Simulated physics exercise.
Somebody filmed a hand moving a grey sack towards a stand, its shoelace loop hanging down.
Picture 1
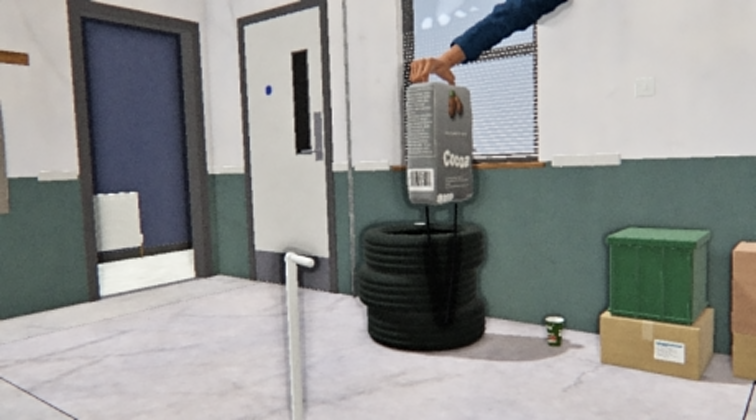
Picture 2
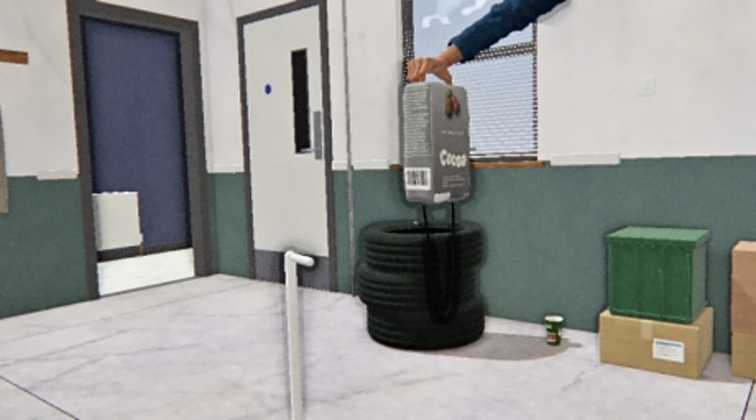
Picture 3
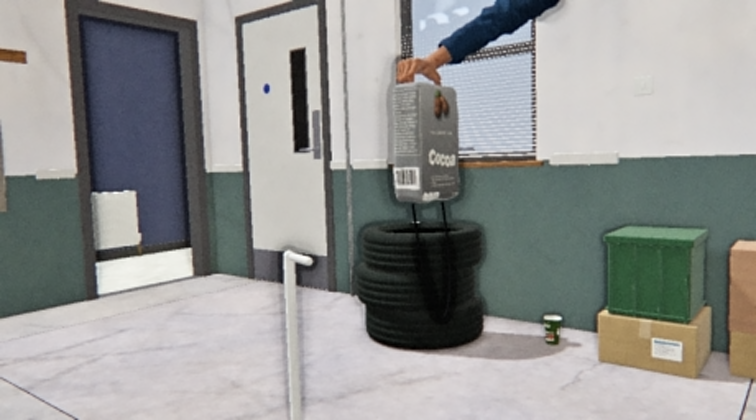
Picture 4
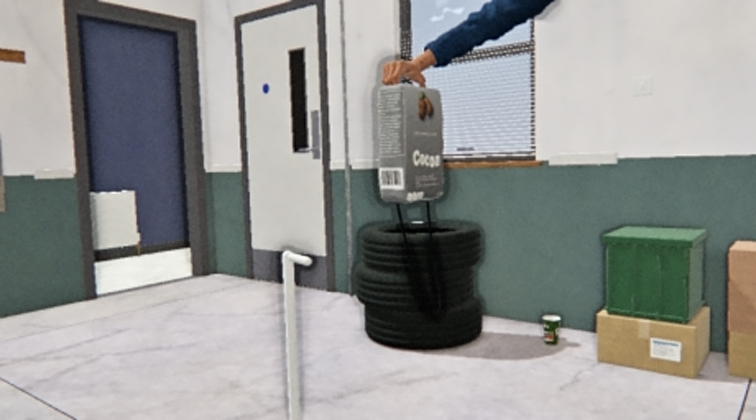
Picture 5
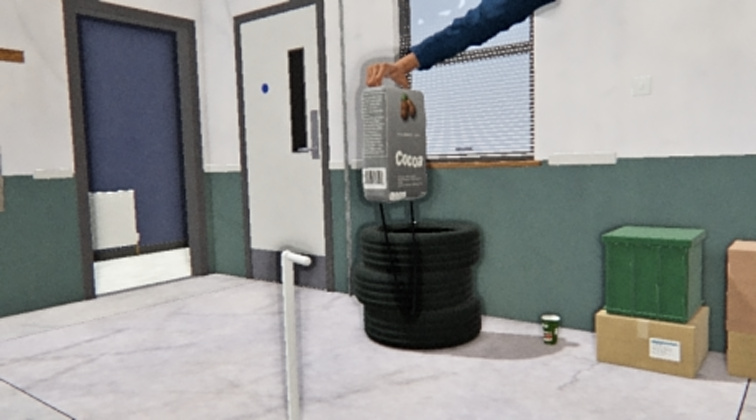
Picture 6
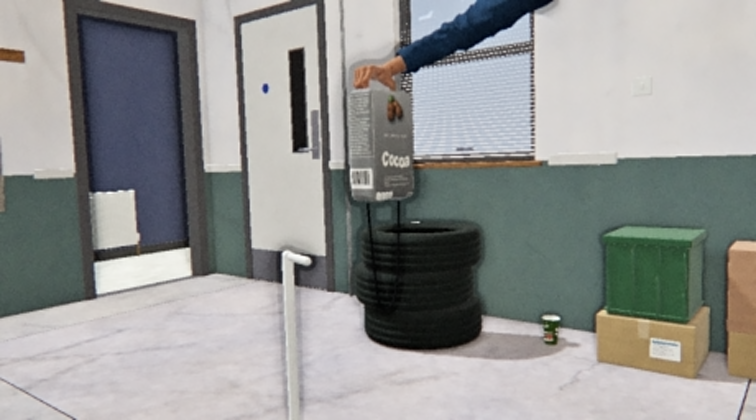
The footage shows a hand holding a grey sack by its top above stacked black tyres, then moving it steadily left towards a white stand in the foreground, with a dark loop hanging beneath the sack throughout.
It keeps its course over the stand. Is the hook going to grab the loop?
As it turns out, the grey sack is jerked back by its loop.
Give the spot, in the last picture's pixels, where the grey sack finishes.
Close to (237, 153).
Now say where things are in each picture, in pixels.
The first frame shows grey sack (441, 144); hook tip (310, 263).
The second frame shows grey sack (438, 143); bottom of the loop (443, 319).
The third frame shows grey sack (427, 143).
The fourth frame shows grey sack (412, 144); bottom of the loop (436, 316).
The fifth frame shows grey sack (395, 144).
The sixth frame shows grey sack (382, 145); bottom of the loop (386, 310); hook tip (307, 261); hook points towards it, loop hangs below the hook.
Then, 0.38 s later than the last view, sack nearing the post near (348, 147).
Then, 0.96 s later than the last view, sack nearing the post near (302, 149).
Then, 1.62 s later than the last view, sack past the post near (256, 152).
Finally, sack past the post near (237, 153); loop tight round the post, hand stopped. The grey sack snags on the hook.
